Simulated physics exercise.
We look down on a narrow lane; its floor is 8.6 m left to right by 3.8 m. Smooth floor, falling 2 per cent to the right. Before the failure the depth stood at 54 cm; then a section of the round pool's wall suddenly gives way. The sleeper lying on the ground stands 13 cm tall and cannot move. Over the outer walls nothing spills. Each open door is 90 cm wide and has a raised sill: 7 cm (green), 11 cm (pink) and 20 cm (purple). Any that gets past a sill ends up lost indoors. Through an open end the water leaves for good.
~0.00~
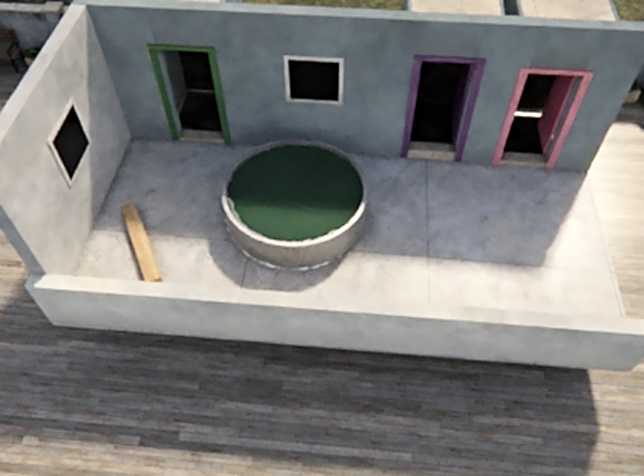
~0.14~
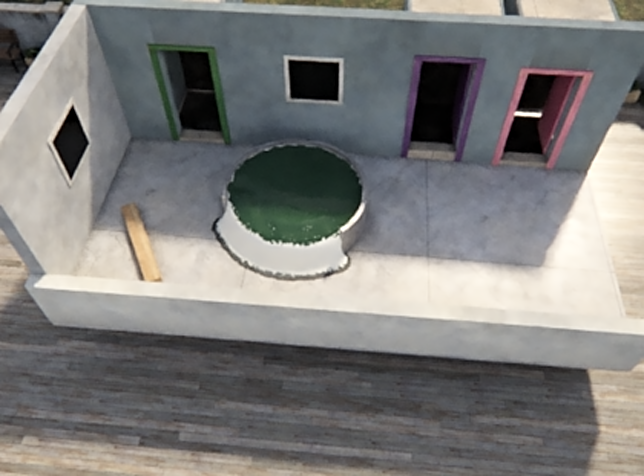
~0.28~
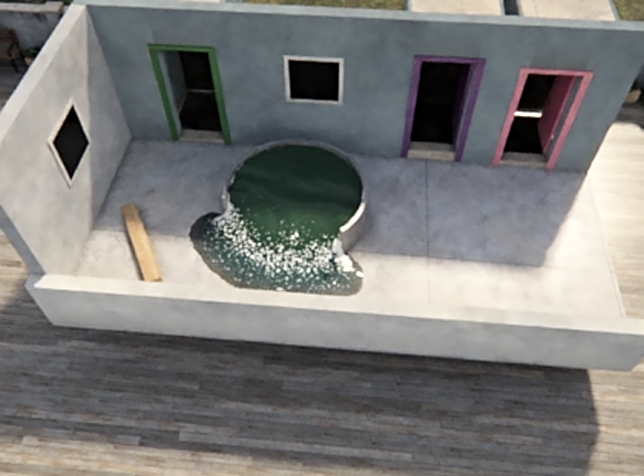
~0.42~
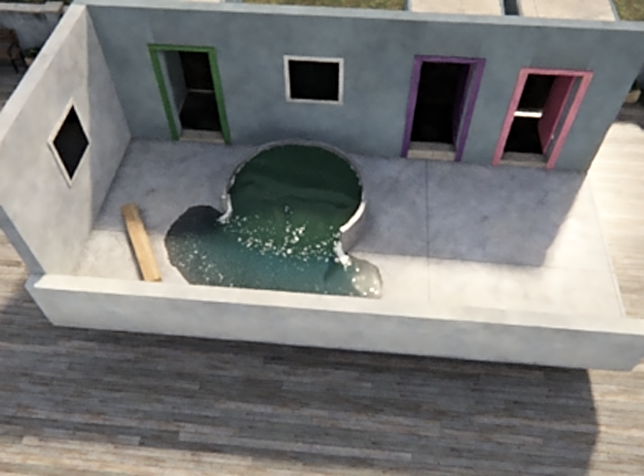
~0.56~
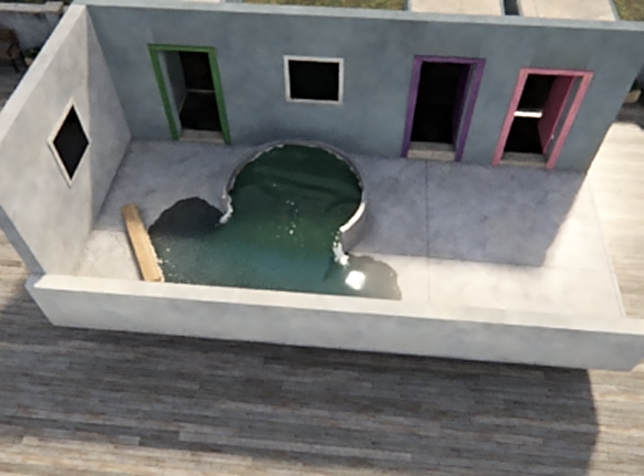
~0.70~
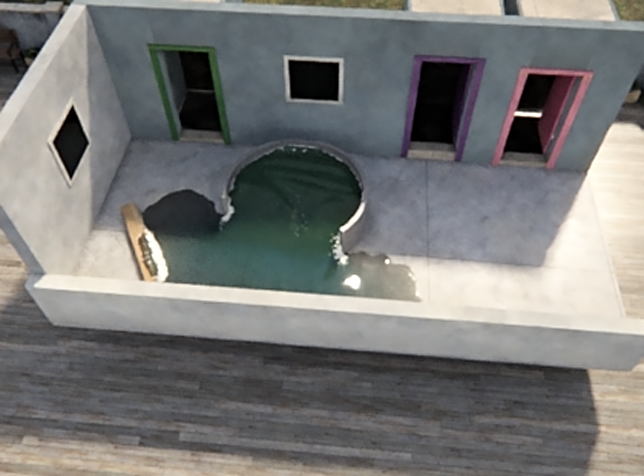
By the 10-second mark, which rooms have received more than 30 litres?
By then: Room behind the green door: More than 30 litres; room behind the pink door: 30 litres or less; room behind the purple door: 30 litres or less.
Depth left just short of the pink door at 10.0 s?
About 1.5 cm deep.
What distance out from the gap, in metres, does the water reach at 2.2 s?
About 5.4 m.
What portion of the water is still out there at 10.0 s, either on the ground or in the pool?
That would be close to 60 per cent.
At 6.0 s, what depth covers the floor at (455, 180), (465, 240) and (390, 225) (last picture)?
First 0 cm, then 2 cm, then 0 cm.
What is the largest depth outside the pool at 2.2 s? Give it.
About 30 cm.
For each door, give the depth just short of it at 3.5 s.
Depths in cm: Green 15, pink 0, purple 0.
After 1.4 s water covers 30 % of the floor and is deepest (39 cm) near (245, 313); green door not reached, pink door not reached, purple door not reached.
After 2.2 s water covers 50 % of the floor and is deepest (30 cm) near (75, 298); green door not reached, pink door not reached, purple door not reached.
After 3.5 s water covers 75 % of the floor and is deepest (19 cm) near (130, 141); green door 15 cm at the sill, 0 L in, pink door not reached, purple door not reached.
After 6.0 s water covers 80 % of the floor and is deepest (15 cm) near (286, 153); green door 12 cm at the sill, 65 L in, pink door 2 cm at the sill, 0 L in, purple door 3 cm at the sill, 0 L in.
After 10.0 s water covers 90 % of the floor and is deepest (10 cm) near (316, 300); green door 7 cm at the sill, 79 L in, pink door 2 cm at the sill, 0 L in, purple door 2 cm at the sill, 0 L in.
